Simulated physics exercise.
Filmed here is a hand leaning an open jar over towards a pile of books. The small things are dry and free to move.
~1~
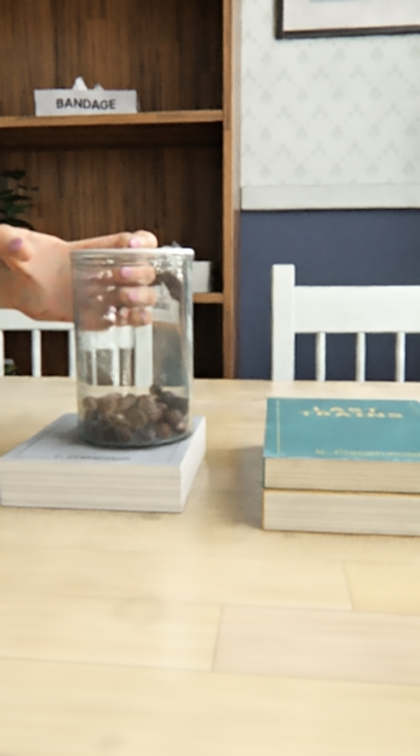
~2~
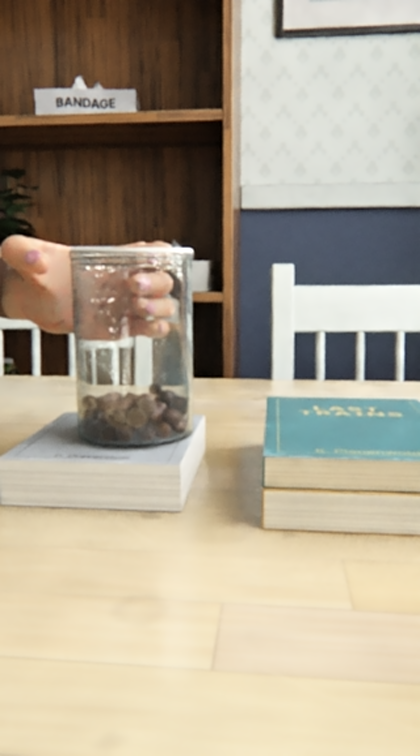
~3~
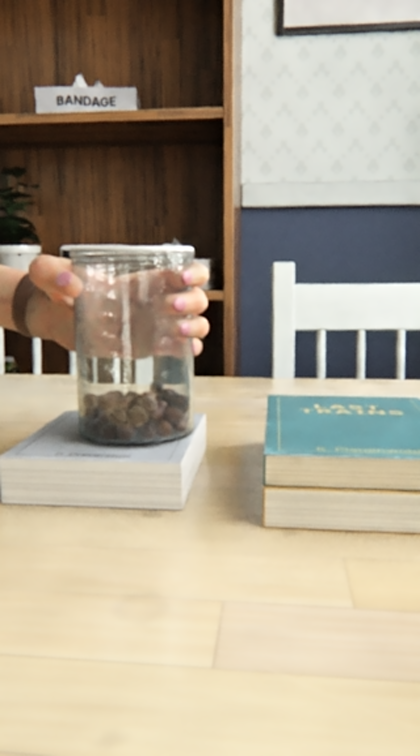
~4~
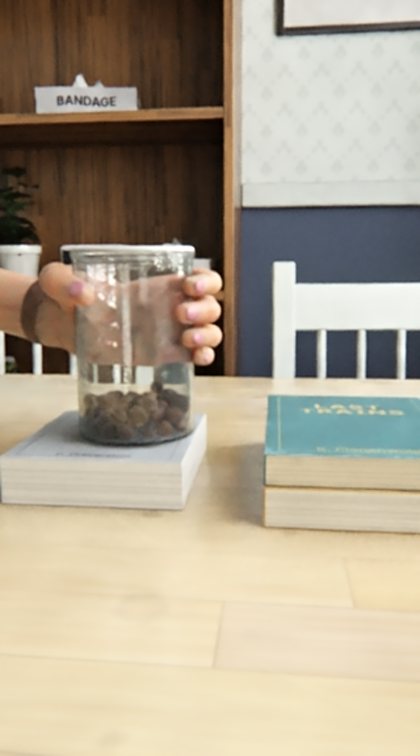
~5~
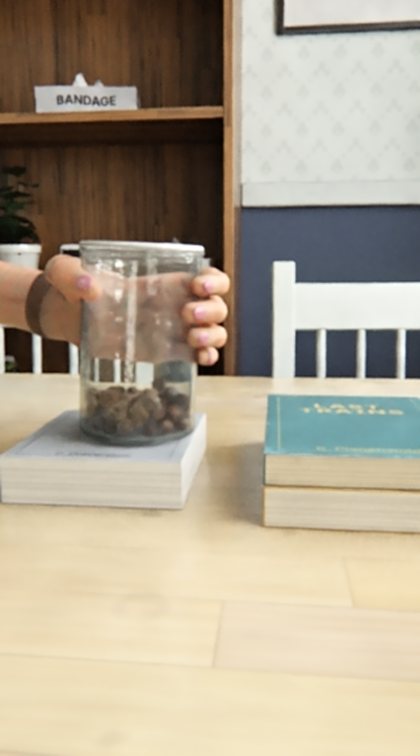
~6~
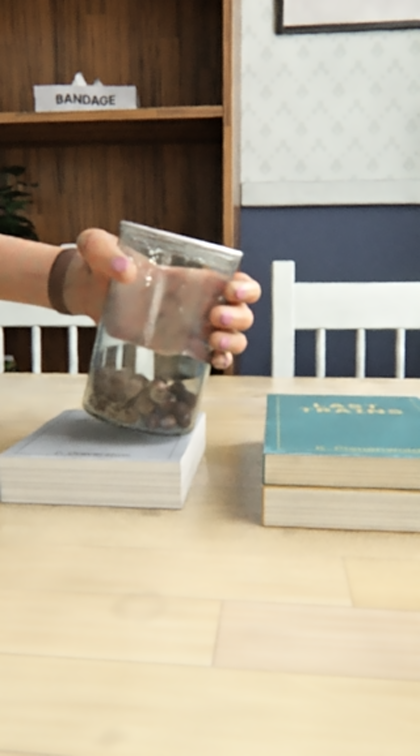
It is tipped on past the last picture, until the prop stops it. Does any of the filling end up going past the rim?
Chances are the angle is not steep enough to lose any.
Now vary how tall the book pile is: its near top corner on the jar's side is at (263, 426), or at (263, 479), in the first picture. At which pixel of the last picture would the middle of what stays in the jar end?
(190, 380), then (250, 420).
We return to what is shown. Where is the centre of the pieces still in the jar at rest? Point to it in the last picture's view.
Roughly (209, 392).
Then, 0.25 s past the last view, the jar leans 33°; everything is still inside.
Then, 0.57 s past the last view, the jar leans 57°; everything is still inside.
Then, 0.91 s past the last view, the jar rests on the book pile at 76°; everything is still inside.
Finally, the jar rests on the book pile at 76°; everything is still inside.
